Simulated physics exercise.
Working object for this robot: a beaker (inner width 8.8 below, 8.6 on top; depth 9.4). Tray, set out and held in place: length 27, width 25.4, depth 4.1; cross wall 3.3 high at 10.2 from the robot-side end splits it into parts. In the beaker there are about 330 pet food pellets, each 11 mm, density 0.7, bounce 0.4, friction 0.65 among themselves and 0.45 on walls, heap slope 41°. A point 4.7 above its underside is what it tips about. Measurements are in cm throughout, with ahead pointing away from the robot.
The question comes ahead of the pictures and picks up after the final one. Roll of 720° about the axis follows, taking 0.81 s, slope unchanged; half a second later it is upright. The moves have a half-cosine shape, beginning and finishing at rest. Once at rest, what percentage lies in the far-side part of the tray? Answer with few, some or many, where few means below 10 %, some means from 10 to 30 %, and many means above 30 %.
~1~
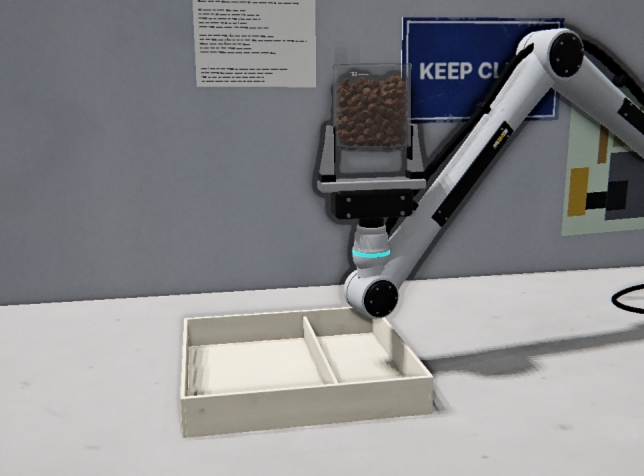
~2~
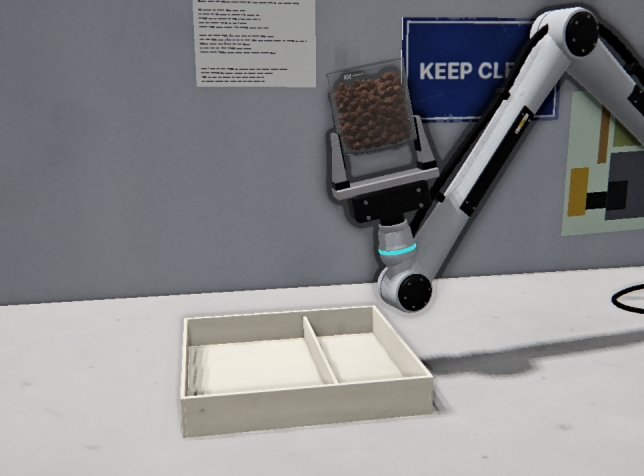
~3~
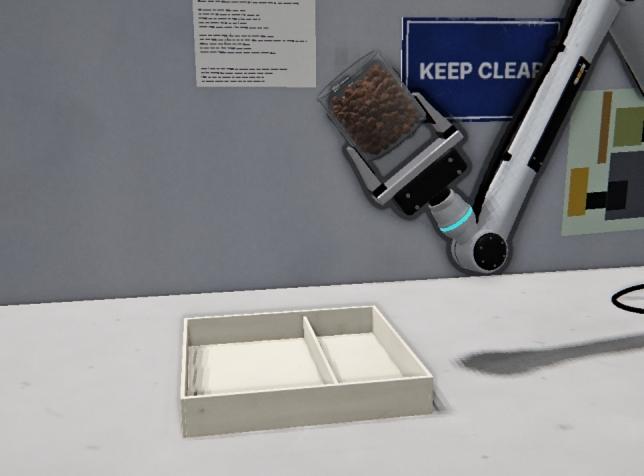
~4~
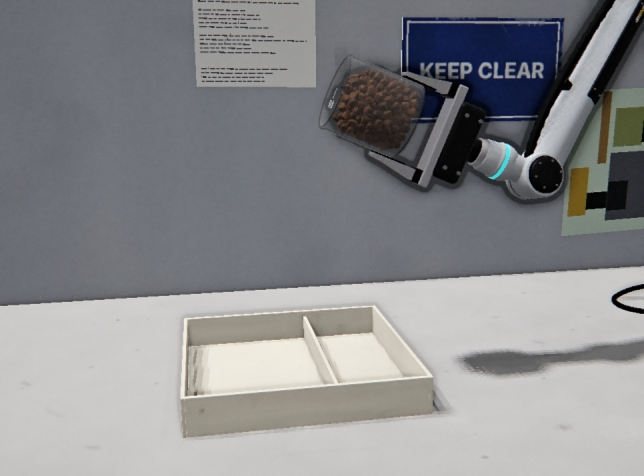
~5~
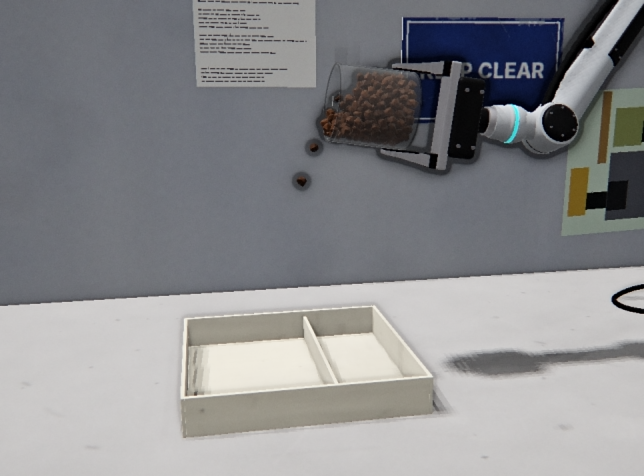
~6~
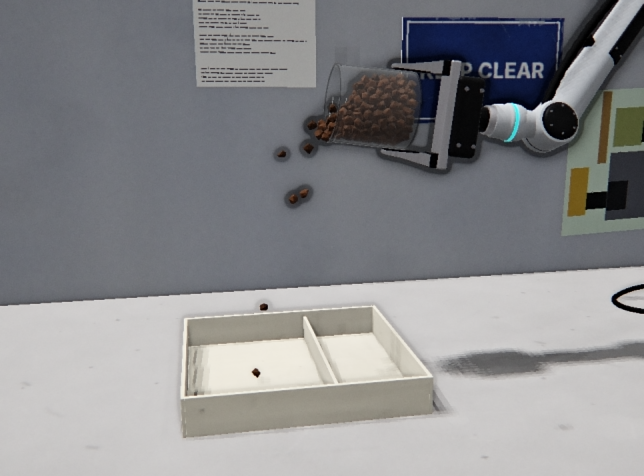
Some - from 10 to 30 %.
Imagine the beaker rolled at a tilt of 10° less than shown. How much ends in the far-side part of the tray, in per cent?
5 %.
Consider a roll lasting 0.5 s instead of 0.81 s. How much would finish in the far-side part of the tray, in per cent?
It would then come to about 5 per cent.
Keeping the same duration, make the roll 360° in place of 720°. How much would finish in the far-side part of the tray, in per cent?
Then about 25 percent.
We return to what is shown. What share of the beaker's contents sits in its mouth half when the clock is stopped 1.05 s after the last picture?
It comes to around 40 per cent, more or less.
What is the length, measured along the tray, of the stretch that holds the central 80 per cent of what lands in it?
Length of tray covered: Approx. 12 cm.
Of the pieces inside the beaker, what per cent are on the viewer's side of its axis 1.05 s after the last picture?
Estimated share: About 55 %.
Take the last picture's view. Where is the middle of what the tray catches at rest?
Roughly pixel (261, 381).
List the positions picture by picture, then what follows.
In the first picture, beaker middle at (372, 107), upright; upper third of the load around (374, 94), from x 340 to 405, top at y 80; 326 in the beaker.
In the second picture, beaker middle at (372, 107), tipped 11°; upper third of the load around (375, 95), from x 335 to 410, top at y 75.
In the third picture, beaker middle at (372, 107), tipped 38°; upper third of the load around (377, 93), from x 335 to 415, top at y 70.
In the fourth picture, beaker middle at (372, 107), tipped 67°; upper third of the load around (375, 91), from x 335 to 415, top at y 75.
In the fifth picture, beaker middle at (372, 107), tipped 82°; upper third of the load around (382, 93), from x 300 to 415, top at y 75; 324 in the beaker, 2 in flight or on a rim.
In the sixth picture, beaker middle at (372, 107), tipped 83°; upper third of the load around (383, 94), from x 255 to 415, top at y 75; 320 in the beaker, 1 in the far-side part, 5 in flight or on a rim.
Then, 0.52 s later, tipped 83°, highest piece 38 above the table; 290 in the beaker, 30 in the far-side part, 6 in flight or on a rim.
Then, 1.05 s later, tipped 44°, highest piece 37 above the table; 281 in the beaker, 40 in the far-side part, 5 in flight or on a rim.
Then, 1.51 s later, upright, highest piece 38 above the table; 281 in the beaker, 45 in the far-side part.
Then, 2.21 s later, upright, highest piece 38 above the table; 281 in the beaker, 45 in the far-side part.
At rest, 281 in the beaker, 45 in the far-side part. That is 14 % in the far-side part of the tray.
